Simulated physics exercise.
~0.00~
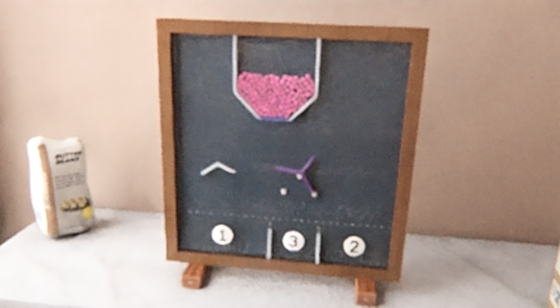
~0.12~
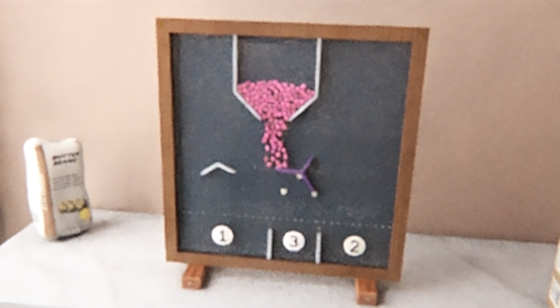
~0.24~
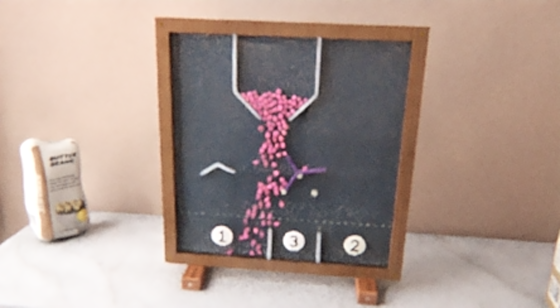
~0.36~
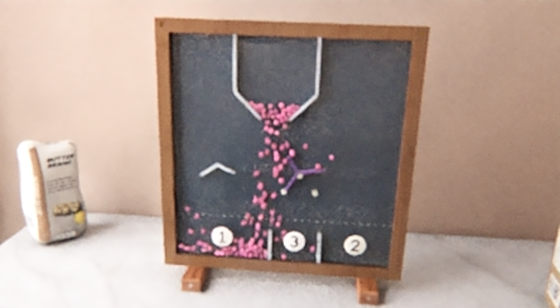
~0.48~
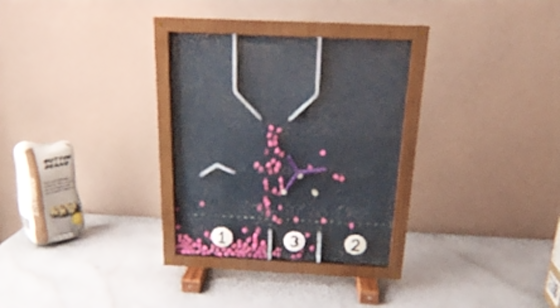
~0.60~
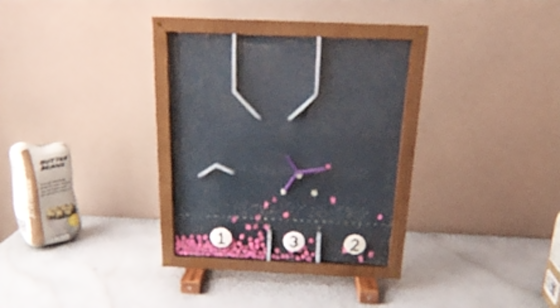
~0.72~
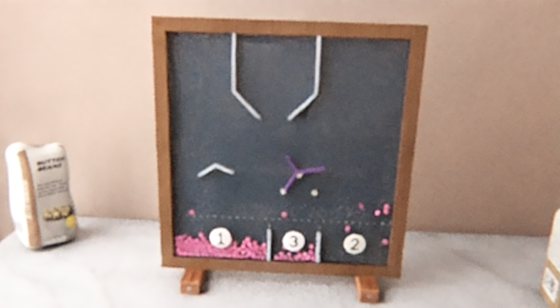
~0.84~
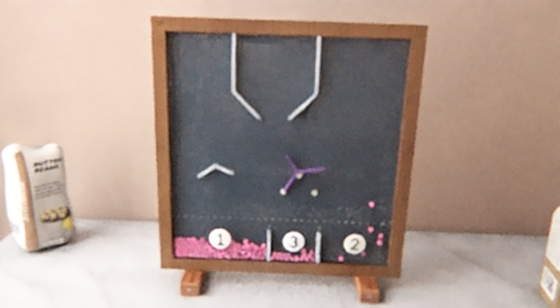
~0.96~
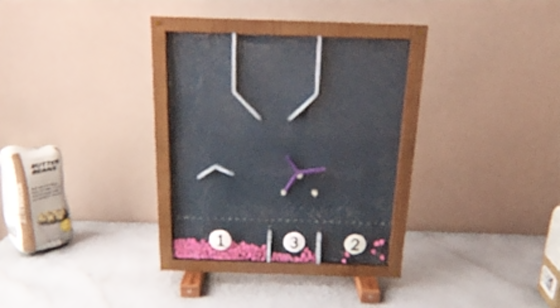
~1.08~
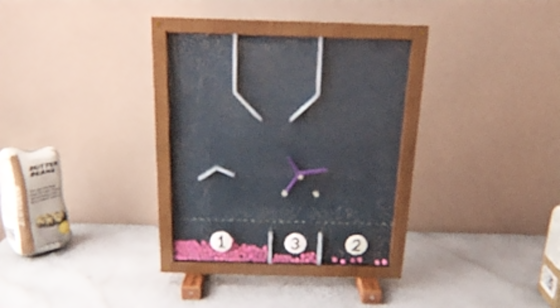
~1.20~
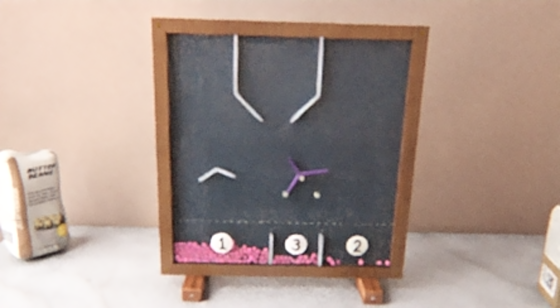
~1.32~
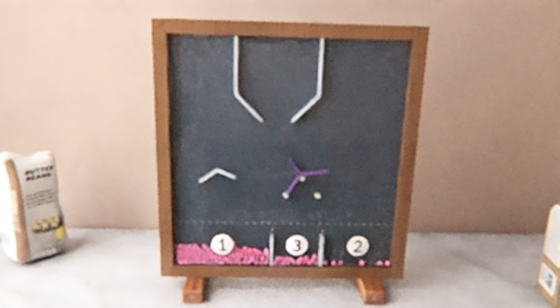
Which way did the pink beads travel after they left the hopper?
The pink beads moved down, falling past the purple rocker toward the bins at the bottom.
